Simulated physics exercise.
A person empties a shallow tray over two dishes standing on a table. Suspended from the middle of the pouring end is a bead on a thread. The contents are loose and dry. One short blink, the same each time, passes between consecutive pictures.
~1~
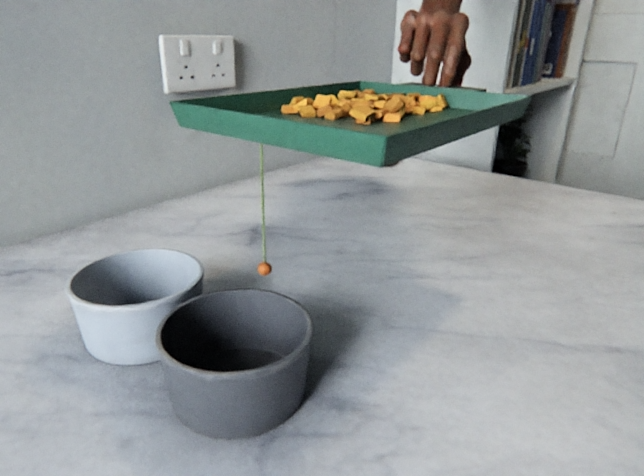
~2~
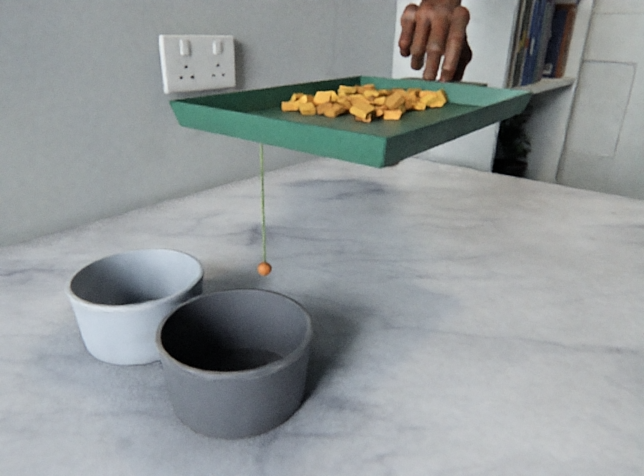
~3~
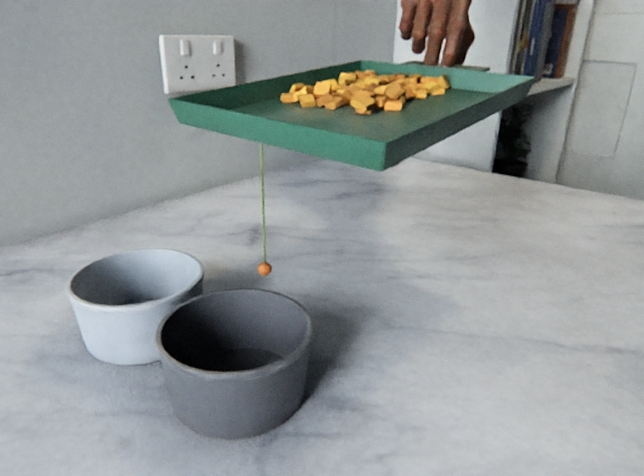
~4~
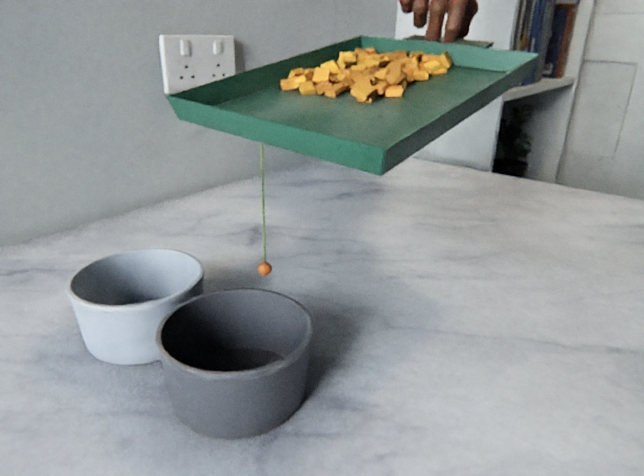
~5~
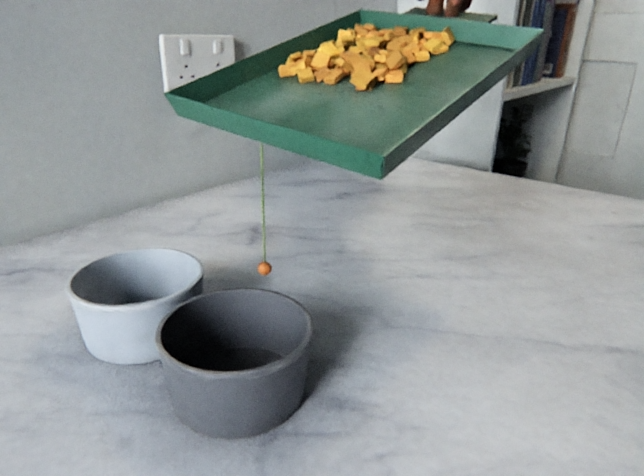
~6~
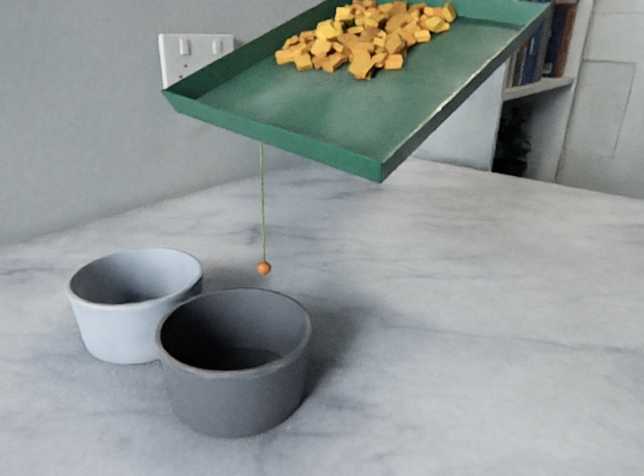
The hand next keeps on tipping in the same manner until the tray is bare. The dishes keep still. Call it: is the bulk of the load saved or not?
The bulk is not saved.
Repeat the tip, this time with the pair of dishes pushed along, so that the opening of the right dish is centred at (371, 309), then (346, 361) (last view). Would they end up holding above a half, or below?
Try 1: Not up to half; try 2: In excess of half.
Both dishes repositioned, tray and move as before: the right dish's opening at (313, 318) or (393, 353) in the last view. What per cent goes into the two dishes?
About 50 and 60 per cent respectively.
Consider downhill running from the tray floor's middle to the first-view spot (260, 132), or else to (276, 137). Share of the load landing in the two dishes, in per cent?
For the first it's near 70 %, for the second near 70 %.
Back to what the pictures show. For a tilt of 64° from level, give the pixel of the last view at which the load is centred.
Close to (313, 123).
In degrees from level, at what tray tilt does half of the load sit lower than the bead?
Roughly 85 degrees of turn.
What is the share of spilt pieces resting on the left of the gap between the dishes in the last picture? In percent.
I'd put it at close to 10 per cent.
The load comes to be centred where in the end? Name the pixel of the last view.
Somewhere around (297, 446) in the last picture.
Shortly afterwards, tray tipped steeply; all but a few on the tray; only a few in the air.
Next, tray tipped past a quarter turn; near a quarter on the tray; near a quarter in the right dish; near half outside both; a little in the air.
Some moments later, tray tipped past a quarter turn; near a third in the right dish; near two thirds outside both.
In the end, tray tipped past a quarter turn; near a third in the right dish; none at all in the left dish; near two thirds outside both.
